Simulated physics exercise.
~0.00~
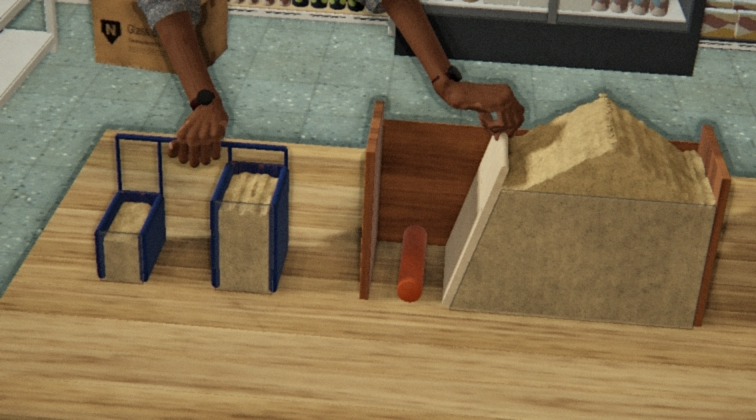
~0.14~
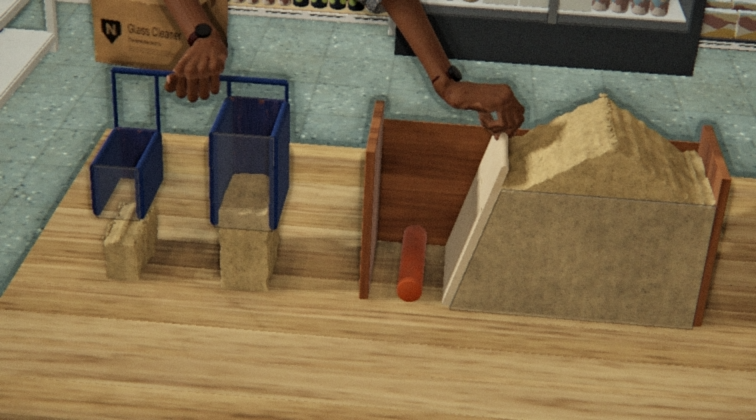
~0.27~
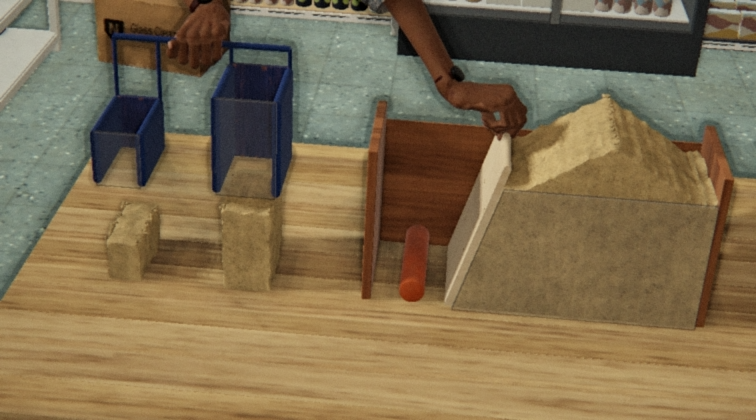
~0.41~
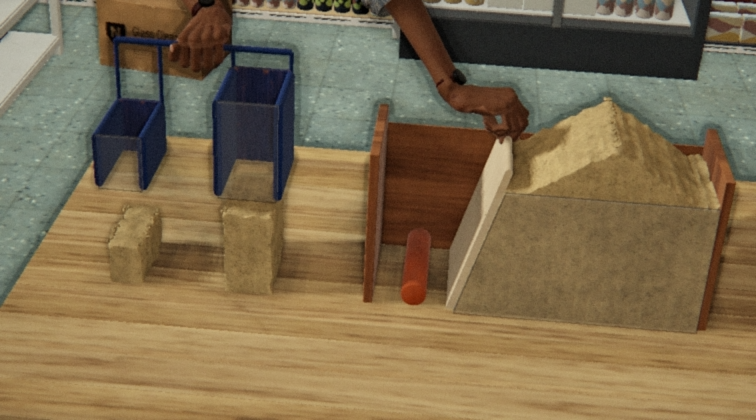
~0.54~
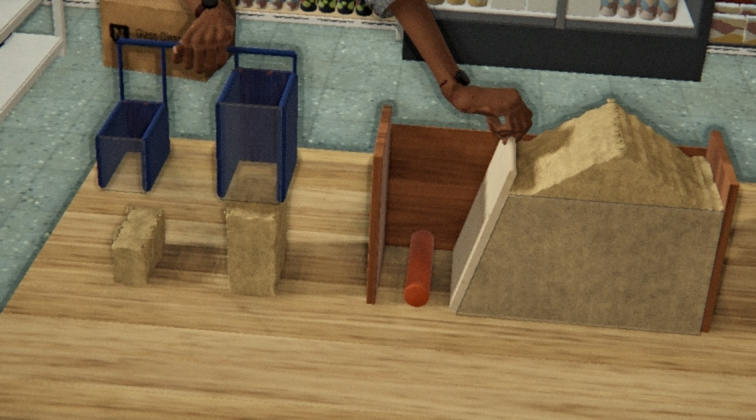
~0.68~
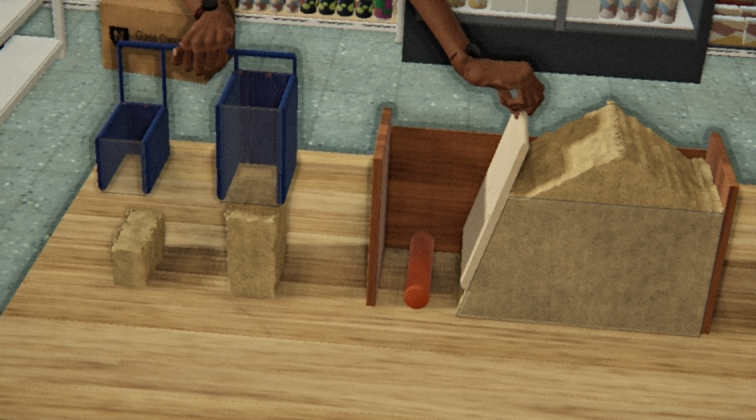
Two blue moulds are lifted by one hand off a shorter and a taller block of damp sand on a wooden table; then the other hand pulls a board upward along the sloping sand face beside a red pipe.
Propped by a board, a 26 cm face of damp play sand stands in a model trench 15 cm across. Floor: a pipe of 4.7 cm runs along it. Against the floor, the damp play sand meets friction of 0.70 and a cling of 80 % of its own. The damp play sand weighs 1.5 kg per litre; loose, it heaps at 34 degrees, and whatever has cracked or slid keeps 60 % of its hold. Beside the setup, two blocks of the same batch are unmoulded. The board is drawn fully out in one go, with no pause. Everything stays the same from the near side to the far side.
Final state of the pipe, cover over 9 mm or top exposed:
Top exposed.
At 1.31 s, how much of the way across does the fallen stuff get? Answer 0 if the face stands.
0 in a hundred, more or less.
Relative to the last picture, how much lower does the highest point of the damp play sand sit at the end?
0.0 cm.
After 0.87 s, the face still stands and nothing lies on the pipe.
After 1.09 s, the face still stands and nothing lies on the pipe.
After 1.31 s, the face still stands and nothing lies on the pipe.
After 1.53 s, the face still stands and nothing lies on the pipe.
After 1.57 s, the face still stands and nothing lies on the pipe.
